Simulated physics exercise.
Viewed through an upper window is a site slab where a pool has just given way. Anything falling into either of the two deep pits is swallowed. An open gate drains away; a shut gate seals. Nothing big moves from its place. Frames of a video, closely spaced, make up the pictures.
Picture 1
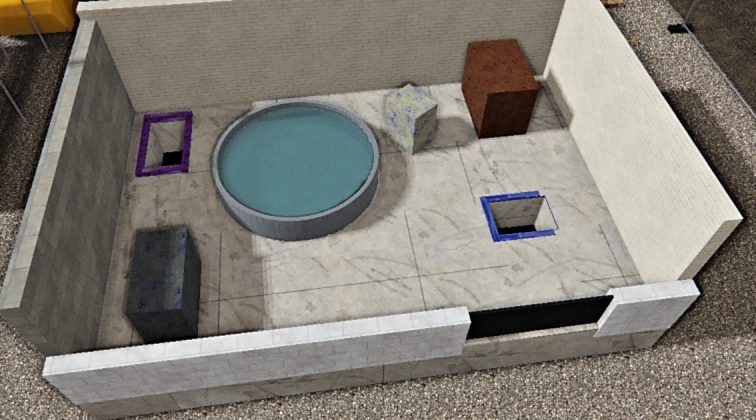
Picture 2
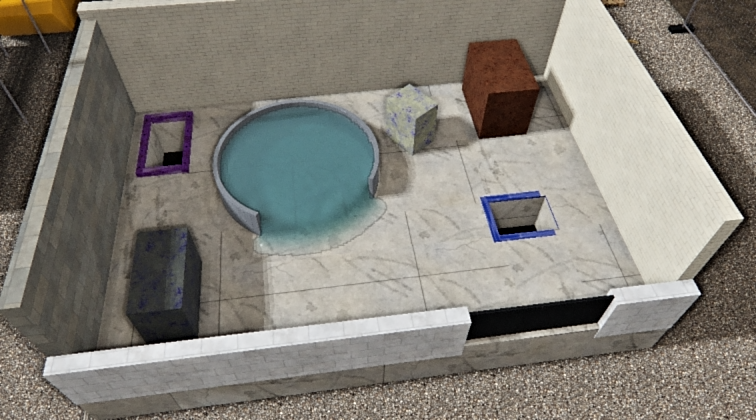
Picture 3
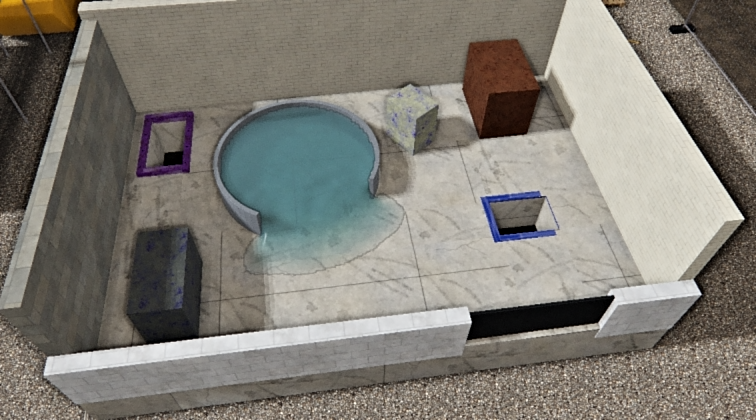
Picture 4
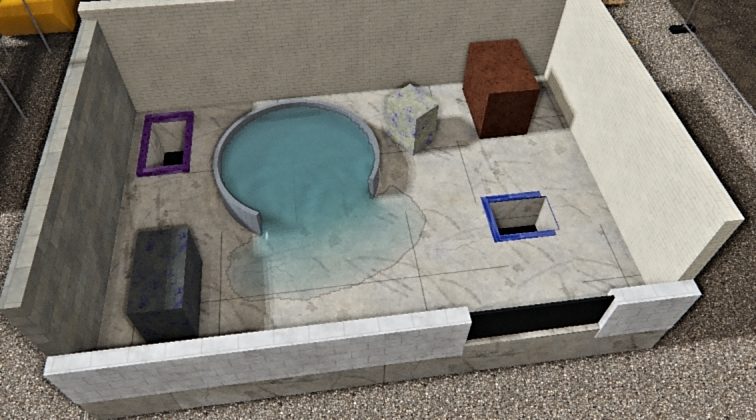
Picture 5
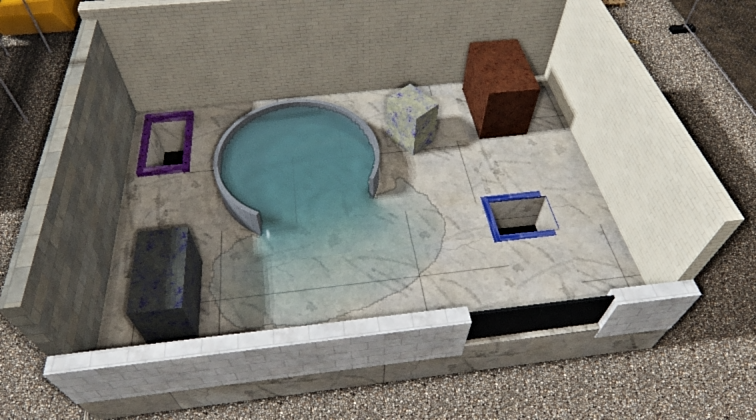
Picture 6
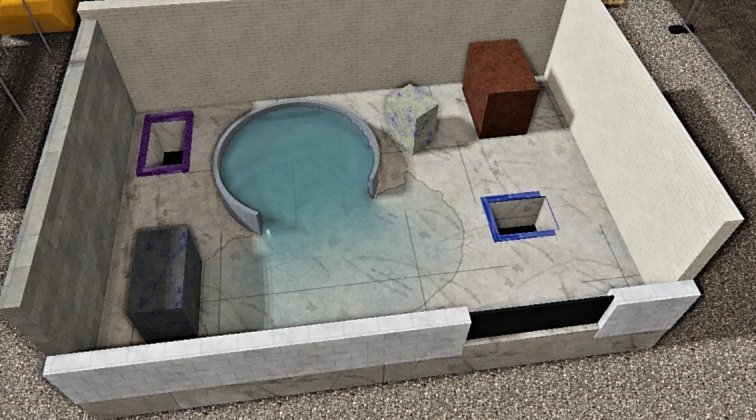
A round pool's front wall opens and blue-green water spreads forward across the walled slab.
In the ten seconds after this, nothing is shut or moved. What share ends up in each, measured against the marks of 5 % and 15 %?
In order: The gate is likely to claim a small share beneath five per cent; the blue pit is likely to claim a large share past fifteen per cent; the purple pit is likely to claim a small share beneath five per cent.
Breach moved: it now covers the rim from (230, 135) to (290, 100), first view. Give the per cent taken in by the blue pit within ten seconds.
Near 2 per cent for blue.
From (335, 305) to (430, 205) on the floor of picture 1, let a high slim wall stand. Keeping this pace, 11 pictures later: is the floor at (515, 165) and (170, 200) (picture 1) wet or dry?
Spared, then spared.
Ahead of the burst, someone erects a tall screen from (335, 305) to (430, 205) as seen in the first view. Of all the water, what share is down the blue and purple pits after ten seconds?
Shares in percent - blue: 6; purple: 4.
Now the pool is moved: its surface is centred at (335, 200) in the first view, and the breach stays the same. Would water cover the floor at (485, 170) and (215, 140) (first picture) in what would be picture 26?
Going point by point, I get high and dry then high and dry.
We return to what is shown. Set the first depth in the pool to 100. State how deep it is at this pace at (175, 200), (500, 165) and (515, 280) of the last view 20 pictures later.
In order: 0, 0, 20 %.
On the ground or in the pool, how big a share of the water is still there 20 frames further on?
Near 98 percent, give or take.
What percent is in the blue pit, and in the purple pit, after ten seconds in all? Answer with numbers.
Close to 18 in a hundred and 0 in a hundred, in that order.
A moment on, water covers 30 % of the floor; the gate 0 %, the blue pit 0 %, the purple pit 0 %.
Next, water covers 35 % of the floor; the gate 0 %, the blue pit 0 %, the purple pit 0 %.
Then, water covers 50 % of the floor; the gate 0 %, the blue pit 1 %, the purple pit 0 %.
Later, water covers 80 % of the floor; the gate 0 %, the blue pit 8 %, the purple pit 0 %.
In the end, water covers 95 % of the floor; the gate 0 %, the blue pit 18 %, the purple pit 1 %.
